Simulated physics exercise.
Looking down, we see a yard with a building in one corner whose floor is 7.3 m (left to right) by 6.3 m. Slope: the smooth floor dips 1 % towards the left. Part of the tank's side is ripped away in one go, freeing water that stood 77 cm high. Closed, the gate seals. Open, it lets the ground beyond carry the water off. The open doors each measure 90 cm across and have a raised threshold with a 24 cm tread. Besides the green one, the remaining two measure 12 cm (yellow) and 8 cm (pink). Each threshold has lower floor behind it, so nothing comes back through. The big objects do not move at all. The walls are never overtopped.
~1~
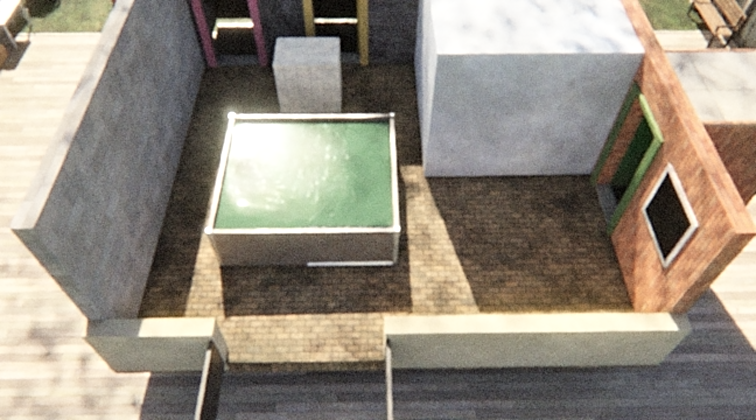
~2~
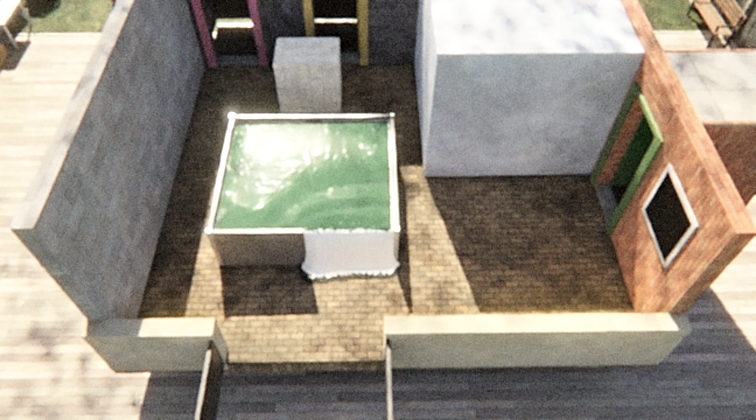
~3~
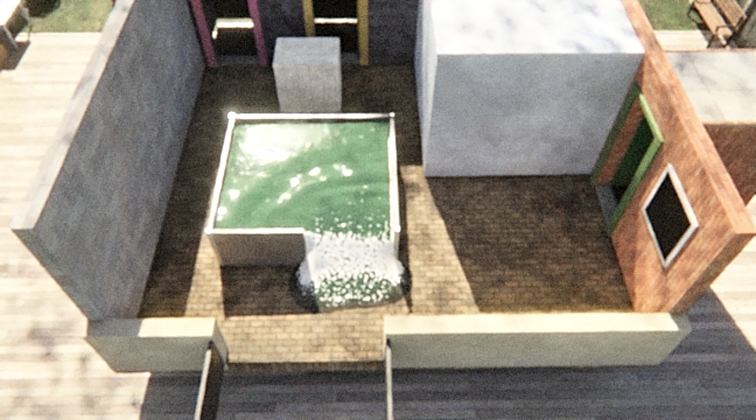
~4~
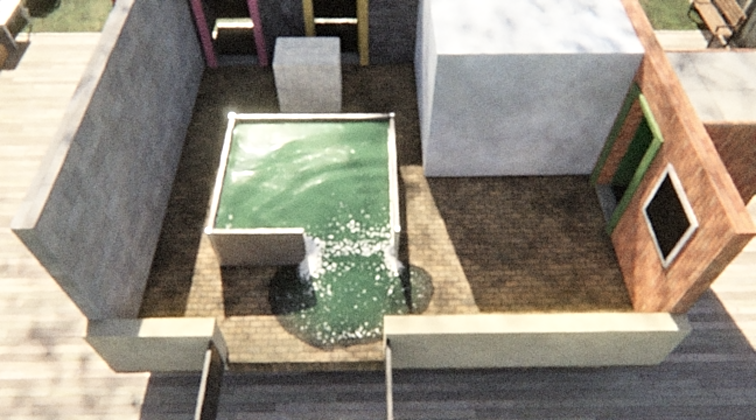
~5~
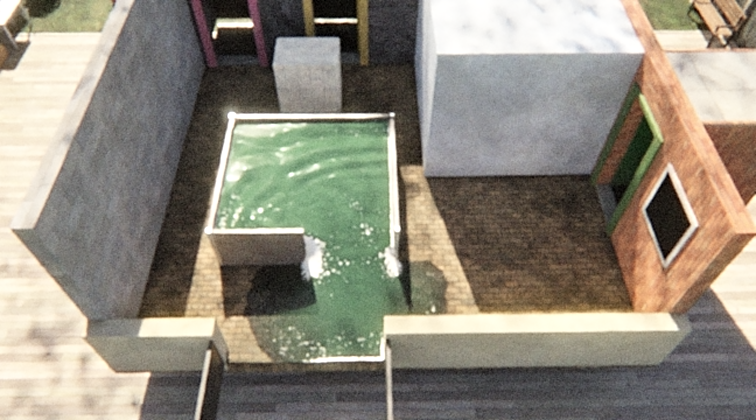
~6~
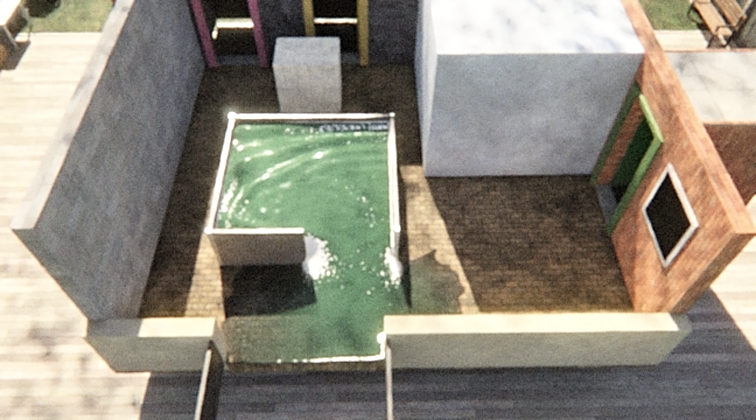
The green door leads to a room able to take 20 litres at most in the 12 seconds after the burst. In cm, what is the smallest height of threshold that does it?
Roughly 13 cm high.
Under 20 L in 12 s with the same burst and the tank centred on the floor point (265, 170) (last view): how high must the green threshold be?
Minimum: Approx. 6.0 cm.
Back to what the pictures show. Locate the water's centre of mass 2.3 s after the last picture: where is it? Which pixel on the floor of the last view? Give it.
Roughly (358, 231).
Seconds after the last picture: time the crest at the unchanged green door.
Roughly at 6.0 s.
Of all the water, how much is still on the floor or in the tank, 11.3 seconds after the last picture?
Remaining share: Around 40 %.
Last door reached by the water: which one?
Answer: The pink door.
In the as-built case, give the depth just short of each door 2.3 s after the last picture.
Reading in centimetres: Yellow = 0, pink = 0, green = 11.
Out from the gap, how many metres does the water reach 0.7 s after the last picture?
Roughly 3.6 m from the gap.
Then, 0.7 s after the last picture water covers 20 % of the floor, deepest (48 cm) near (398, 343); it has not reached the green door.
Then, 2.3 s after the last picture water covers 35 % of the floor, deepest (32 cm) near (398, 343); 11 cm at the green door, 0 litres in over its 8 cm threshold.
Then, 11.3 s after the last picture water covers 65 % of the floor, deepest (12 cm) near (402, 196); 8 cm at the green door, 80 litres in over its 8 cm threshold.
At the green door as built, the water peaked near 15 cm, 5.9 s after the last picture.
With a threshold of 10.5 cm, 41 litres would have come in within the 12 s; with 14.5 cm, 12 litres. So under 20 litres takes about 13 cm.
